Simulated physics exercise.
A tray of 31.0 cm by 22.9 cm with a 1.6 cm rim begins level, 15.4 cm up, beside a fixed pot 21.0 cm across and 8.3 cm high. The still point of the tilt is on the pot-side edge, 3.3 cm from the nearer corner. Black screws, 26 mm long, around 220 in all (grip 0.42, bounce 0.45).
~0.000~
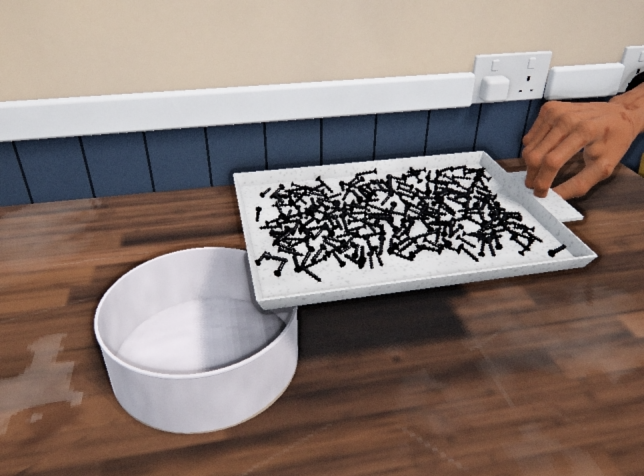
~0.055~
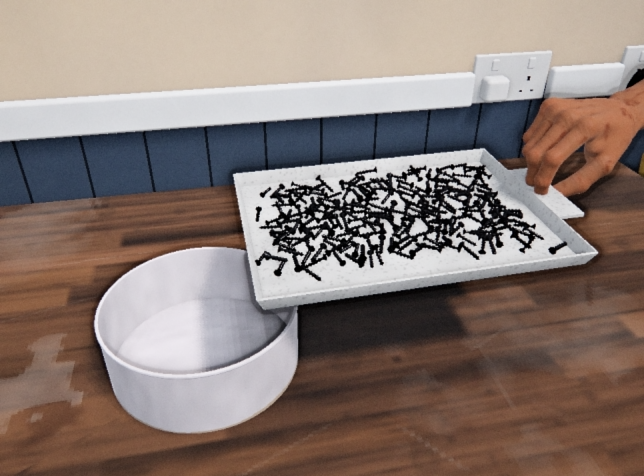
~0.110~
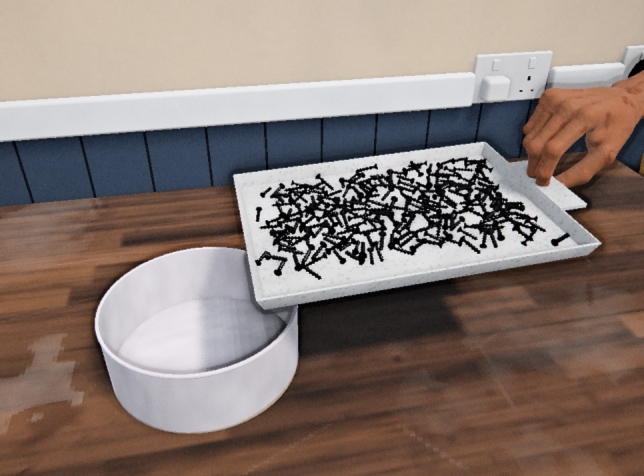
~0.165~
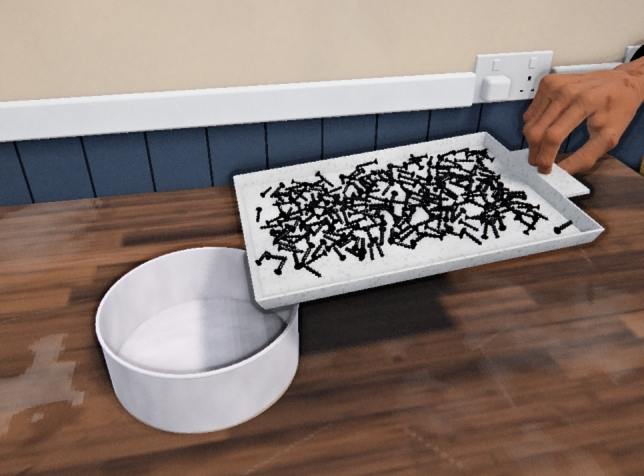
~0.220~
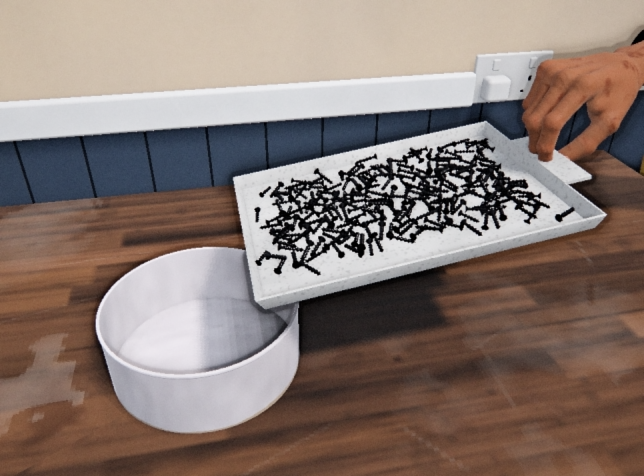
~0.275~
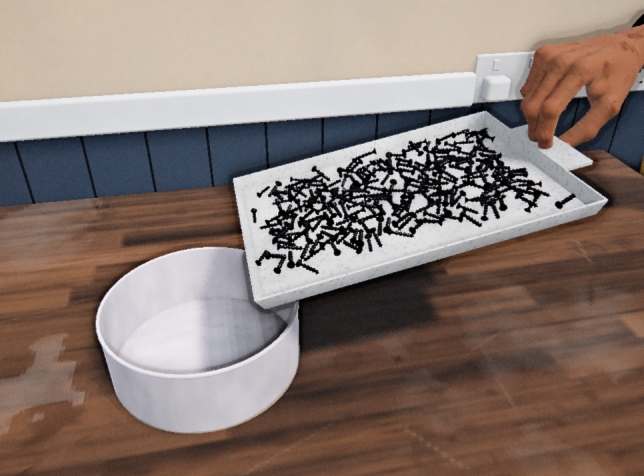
White tray of scattered black screws tilting slightly as a hand raises its right end, beside an empty white pot on a wooden worktop.
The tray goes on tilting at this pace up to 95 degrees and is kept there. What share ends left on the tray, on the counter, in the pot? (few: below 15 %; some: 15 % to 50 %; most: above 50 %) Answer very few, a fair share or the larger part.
Tray very few, counter a fair share, pot the larger part.
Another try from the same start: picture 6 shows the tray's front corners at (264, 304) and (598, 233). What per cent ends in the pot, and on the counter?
Pot 0, counter 100.
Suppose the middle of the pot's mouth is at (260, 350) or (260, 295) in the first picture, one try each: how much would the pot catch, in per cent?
Some 35 and 80 per cent.
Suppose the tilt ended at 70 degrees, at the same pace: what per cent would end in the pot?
In that case some 65 per cent.
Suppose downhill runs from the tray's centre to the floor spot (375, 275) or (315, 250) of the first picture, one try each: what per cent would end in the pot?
About 0 and 70 per cent.
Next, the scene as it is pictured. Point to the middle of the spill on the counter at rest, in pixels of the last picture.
At about (233, 280).
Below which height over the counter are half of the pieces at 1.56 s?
About 2 cm.
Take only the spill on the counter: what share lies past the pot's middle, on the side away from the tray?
About 30 per cent.
After 1.04 s, tilt 50 degrees; the tray holds 90 %, the pot 0 %.
Then, at 1.56 s, tilt 76 degrees; the tray holds 30 %, the pot 45 %.
Then, at 2.13 s, tilt 95 degrees; the tray holds 0 %, the pot 75 %.
At rest (2.7 s), tray 0 %, counter 25 %, pot 75 %.
